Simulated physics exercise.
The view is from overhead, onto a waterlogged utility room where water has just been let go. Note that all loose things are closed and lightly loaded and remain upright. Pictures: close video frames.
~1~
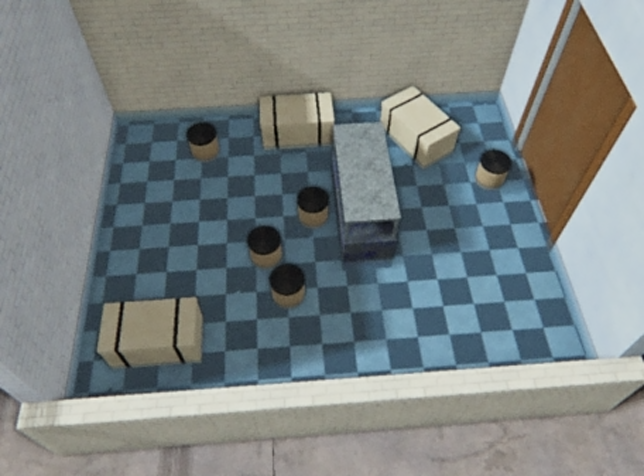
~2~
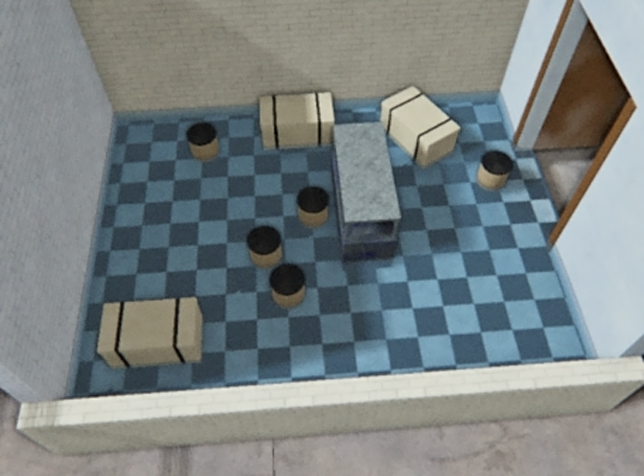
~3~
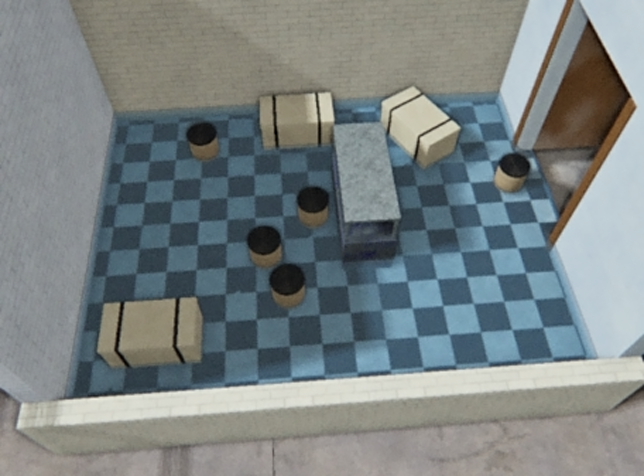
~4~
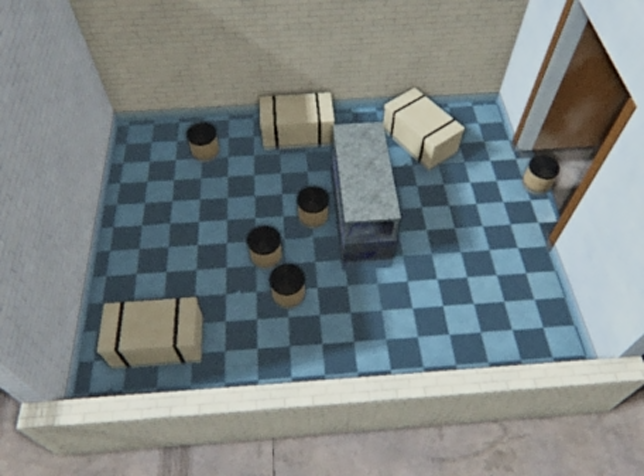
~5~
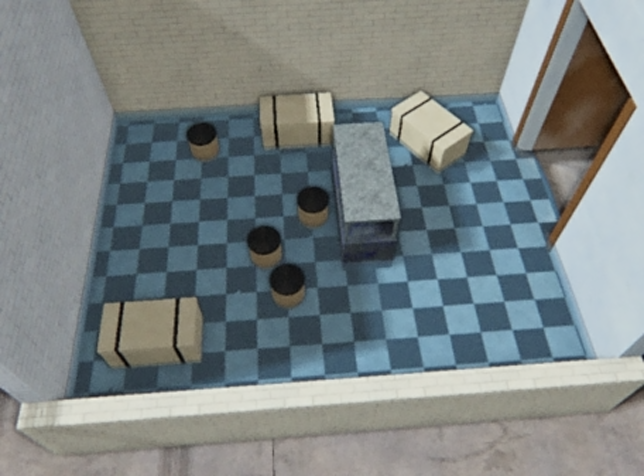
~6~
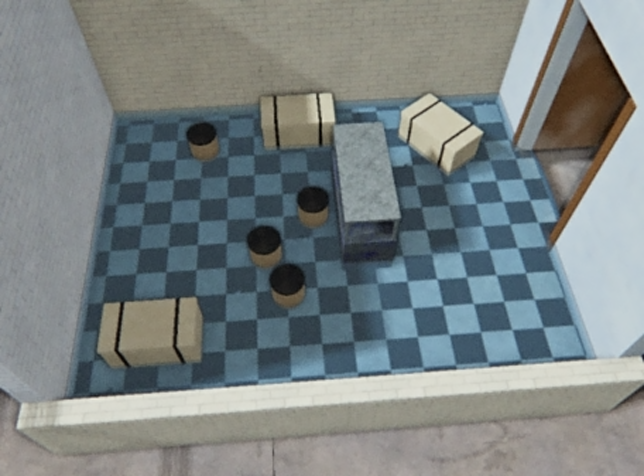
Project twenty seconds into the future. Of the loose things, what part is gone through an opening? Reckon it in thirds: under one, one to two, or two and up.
The share will most likely be one third to two thirds.
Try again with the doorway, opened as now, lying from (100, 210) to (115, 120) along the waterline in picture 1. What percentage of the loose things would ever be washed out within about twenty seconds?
Near 80 in a hundred.
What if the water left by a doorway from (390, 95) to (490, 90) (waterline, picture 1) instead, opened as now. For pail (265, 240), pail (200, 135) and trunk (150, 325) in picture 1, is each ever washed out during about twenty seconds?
Ordered result: Retained / exited / retained.
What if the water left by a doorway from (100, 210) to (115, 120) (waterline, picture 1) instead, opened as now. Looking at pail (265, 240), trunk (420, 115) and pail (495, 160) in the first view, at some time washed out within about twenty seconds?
One by one, that's lost, lost, not lost.
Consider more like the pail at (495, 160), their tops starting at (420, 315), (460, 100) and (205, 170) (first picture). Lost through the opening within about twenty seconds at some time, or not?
Per object, in the order given: Exits at some point / exits at some point / never exits.
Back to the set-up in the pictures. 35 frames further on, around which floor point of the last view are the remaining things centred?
What remains is centred near (354, 217).
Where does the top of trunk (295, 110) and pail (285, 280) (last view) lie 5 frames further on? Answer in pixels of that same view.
The first should be near (344, 104), the second near (319, 286).
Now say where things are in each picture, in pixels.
The first frame shows a trunk at (421, 115), afloat; a trunk at (296, 109) floats; 0 of 8 have shifted.
The second frame shows a trunk at (421, 115) floats; a trunk at (296, 109), afloat; 0 of 8 have shifted.
The third frame shows a trunk at (421, 115), afloat; a trunk at (296, 109) floats; 1 of 8 have shifted.
The fourth frame shows a trunk at (424, 116), afloat, close to its start; a trunk at (296, 109), afloat; 1 of 8 have shifted.
The fifth frame shows a trunk at (432, 119) floats, close to its start; a trunk at (296, 109), afloat; 2 of 8 have shifted.
The sixth frame shows a trunk at (442, 122), afloat, close to its start; a trunk at (297, 109) floats; 2 of 8 have shifted.
A moment on, 1 of 8 are out; 7 afloat.
Next, 2 of 8 are out; 6 afloat.
Later, 4 of 8 are out; 4 afloat.
In the end, 5 of 8 are out; 3 afloat.
